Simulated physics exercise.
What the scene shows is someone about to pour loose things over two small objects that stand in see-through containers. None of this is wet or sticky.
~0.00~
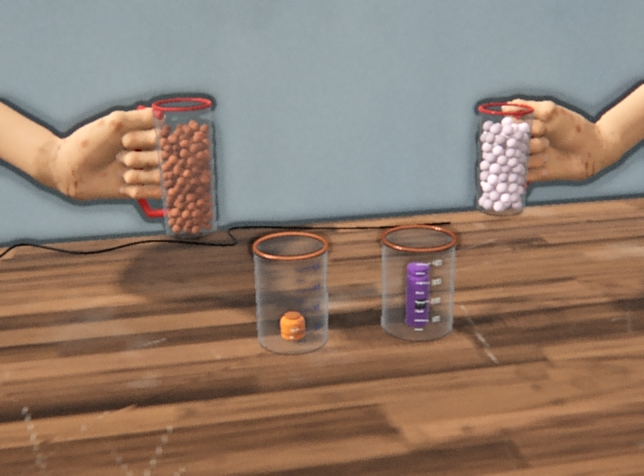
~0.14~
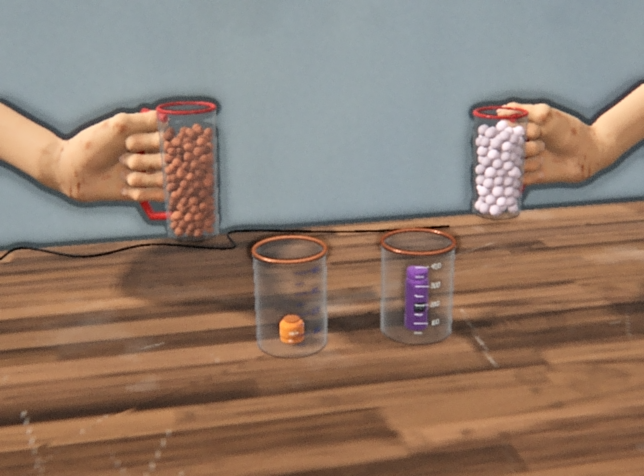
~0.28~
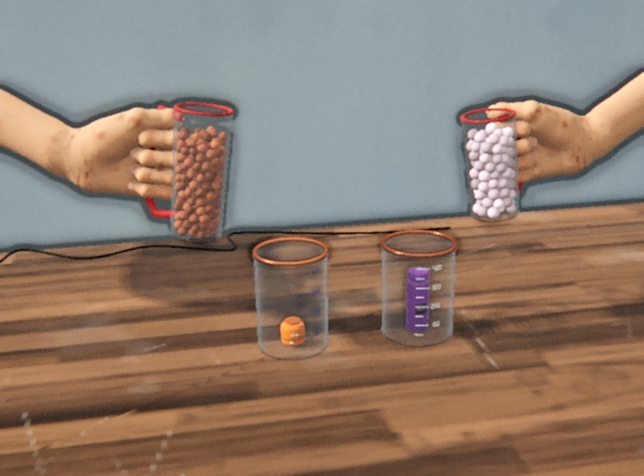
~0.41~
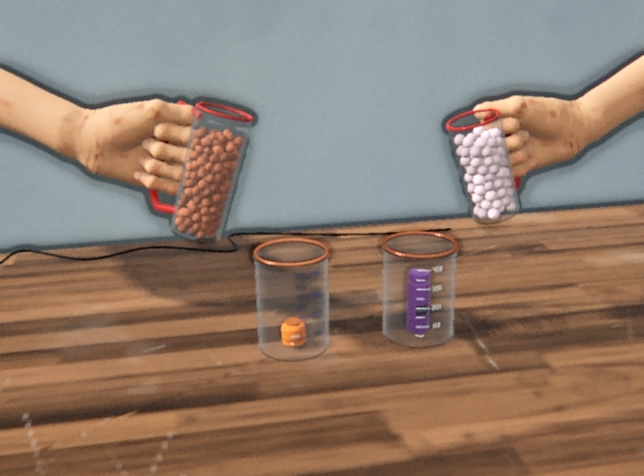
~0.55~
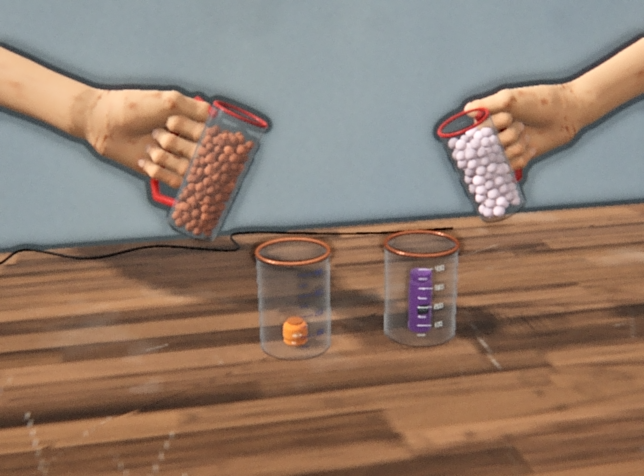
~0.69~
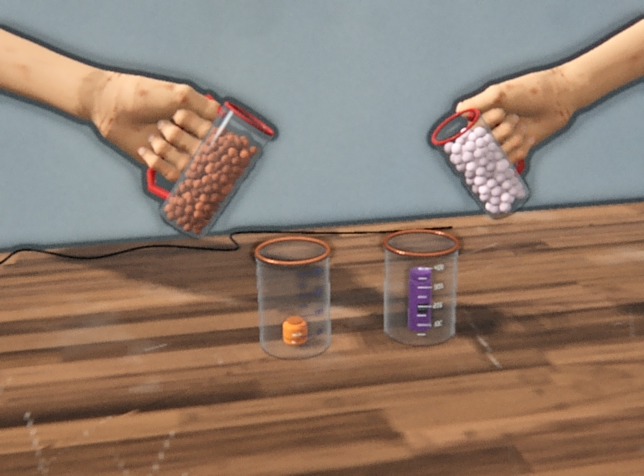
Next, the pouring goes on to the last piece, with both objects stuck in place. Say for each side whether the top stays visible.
Left: Vanishes. Right: Stays visible.
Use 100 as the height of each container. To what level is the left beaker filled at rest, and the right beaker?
Roughly 50 % for the left and 50 % for the right.
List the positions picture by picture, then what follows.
Small bottle in the left beaker near (293, 325), a quarter of its height or less; left cup near (187, 169), nearly full of clay pellets; small canister in the right beaker near (418, 294), reaching well over half way up; right cup near (503, 160), nearly full of sugar pearls, in the first picture.
Left cup near (190, 172), upright; right cup near (499, 163), upright, in the second picture.
Left cup near (200, 174), tipped 7°; right cup near (492, 166), tipped 7°, in the third picture.
Left cup near (210, 174), tipped 17°; right cup near (485, 167), tipped 17°, in the fourth picture.
Left cup near (215, 173), tipped 26°; right cup near (483, 167), tipped 26°, in the fifth picture.
Small bottle in the left beaker near (295, 330); left cup near (215, 172), tipped 36°; small canister in the right beaker near (420, 299); right cup near (483, 166), tipped 36°, in the sixth picture.
After 1.32 s, left beaker empty, all of its cupful still in the cup; right beaker empty, all of its cupful still in the cup.
After 1.88 s, left beaker nearly empty, the bulk of its cupful still in the cup; right beaker a quarter full, near half of its cupful still in the cup.
After 2.35 s, left beaker half full, none of its cupful still in the cup; right beaker a third full, none of its cupful still in the cup.
In the end (2.8 s), left beaker half full (surface near (294, 294)), nothing beside it; right beaker half full (surface near (420, 286)), nothing beside it; the left thing is covered; the right thing is still showing.
